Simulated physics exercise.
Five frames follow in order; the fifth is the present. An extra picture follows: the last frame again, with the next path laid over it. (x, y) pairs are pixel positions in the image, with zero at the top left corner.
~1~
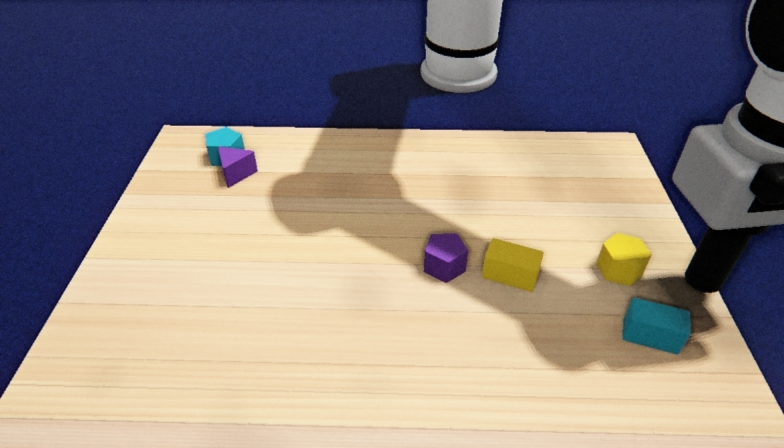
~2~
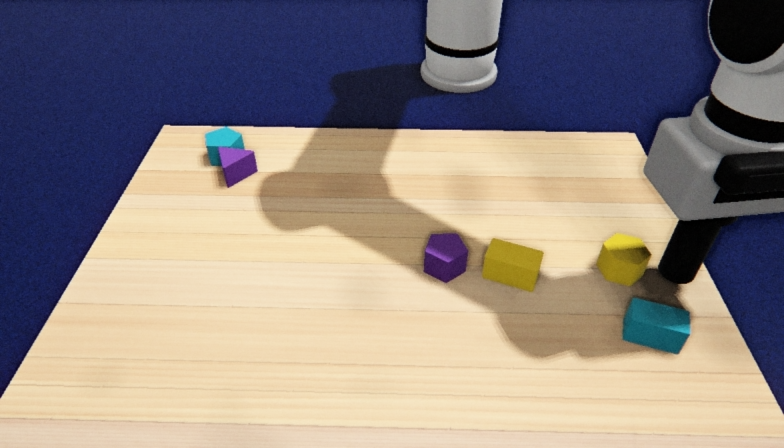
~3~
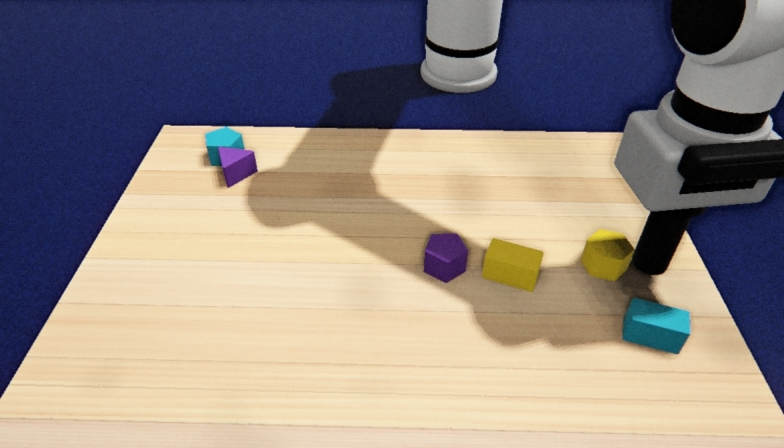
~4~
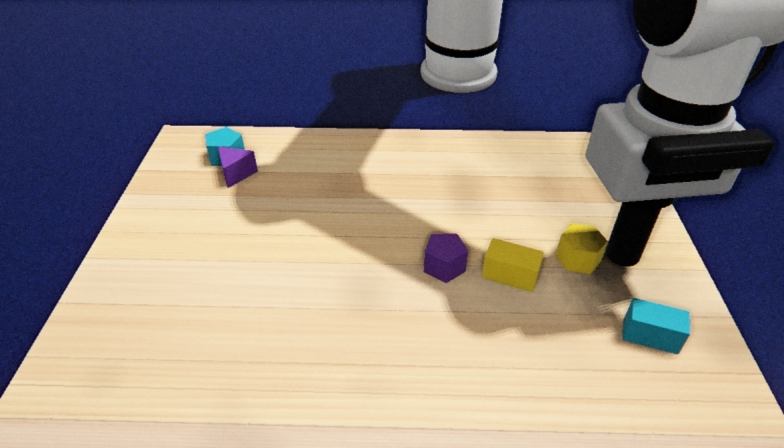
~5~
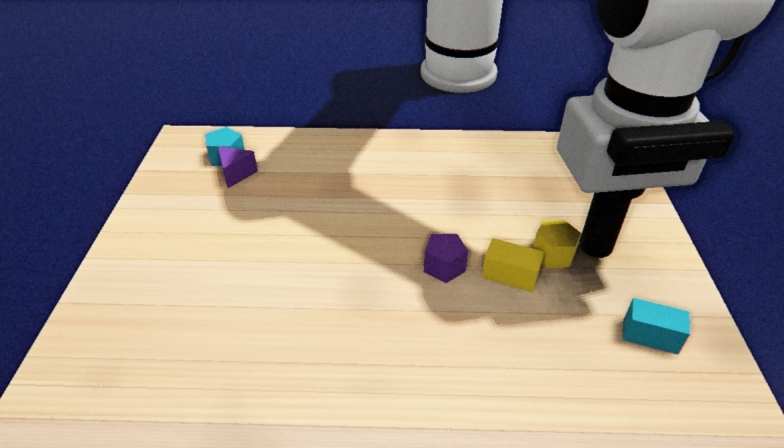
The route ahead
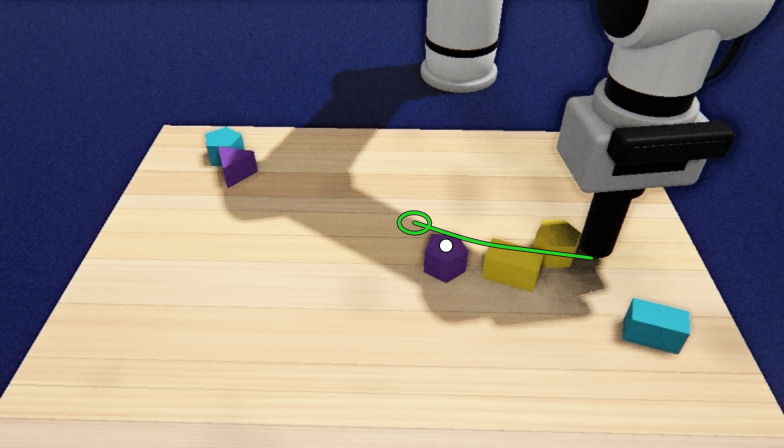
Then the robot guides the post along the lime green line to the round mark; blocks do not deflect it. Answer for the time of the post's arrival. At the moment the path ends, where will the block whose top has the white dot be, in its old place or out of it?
The block in question is displaced by the end.
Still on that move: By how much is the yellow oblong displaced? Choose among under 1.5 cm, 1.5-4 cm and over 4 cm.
Movement: Under 1.5 cm.
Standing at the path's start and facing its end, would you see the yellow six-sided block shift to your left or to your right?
It's set to shift left.
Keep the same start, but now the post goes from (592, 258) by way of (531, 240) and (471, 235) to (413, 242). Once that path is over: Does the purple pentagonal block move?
Final answer: Yes.
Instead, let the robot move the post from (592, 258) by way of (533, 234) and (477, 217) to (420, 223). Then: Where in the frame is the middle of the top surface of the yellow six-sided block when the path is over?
I expect it at (508, 227).
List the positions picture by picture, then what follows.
The first picture shows post's lower end (703, 280); purple pentagonal block (446, 246); yellow oblong (515, 254); yellow six-sided block (627, 248).
The second picture shows post (676, 272); blocks still.
The third picture shows post (649, 264); yellow six-sided block (611, 244).
The fourth picture shows post (622, 255); yellow six-sided block (585, 237).
The fifth picture shows post (596, 247); purple pentagonal block (446, 246); yellow oblong (515, 254); yellow six-sided block (559, 233).
Drawn move, from (592, 258) via (529, 250) and (469, 240), ending at (414, 223); the dot is on the purple pentagonal block.
On the path given first. One third of the way, post (531, 239); yellow oblong (511, 256); yellow six-sided block (496, 228), turned 40° anticlockwise.
Two thirds of the way, post (469, 228); purple pentagonal block (435, 247), turned 45° anticlockwise; yellow oblong (511, 256); yellow six-sided block (434, 218), turned 40° anticlockwise.
At the end, post (415, 211); purple pentagonal block (435, 247), turned 45° anticlockwise; yellow oblong (511, 256); yellow six-sided block (385, 214), turned 70° anticlockwise.
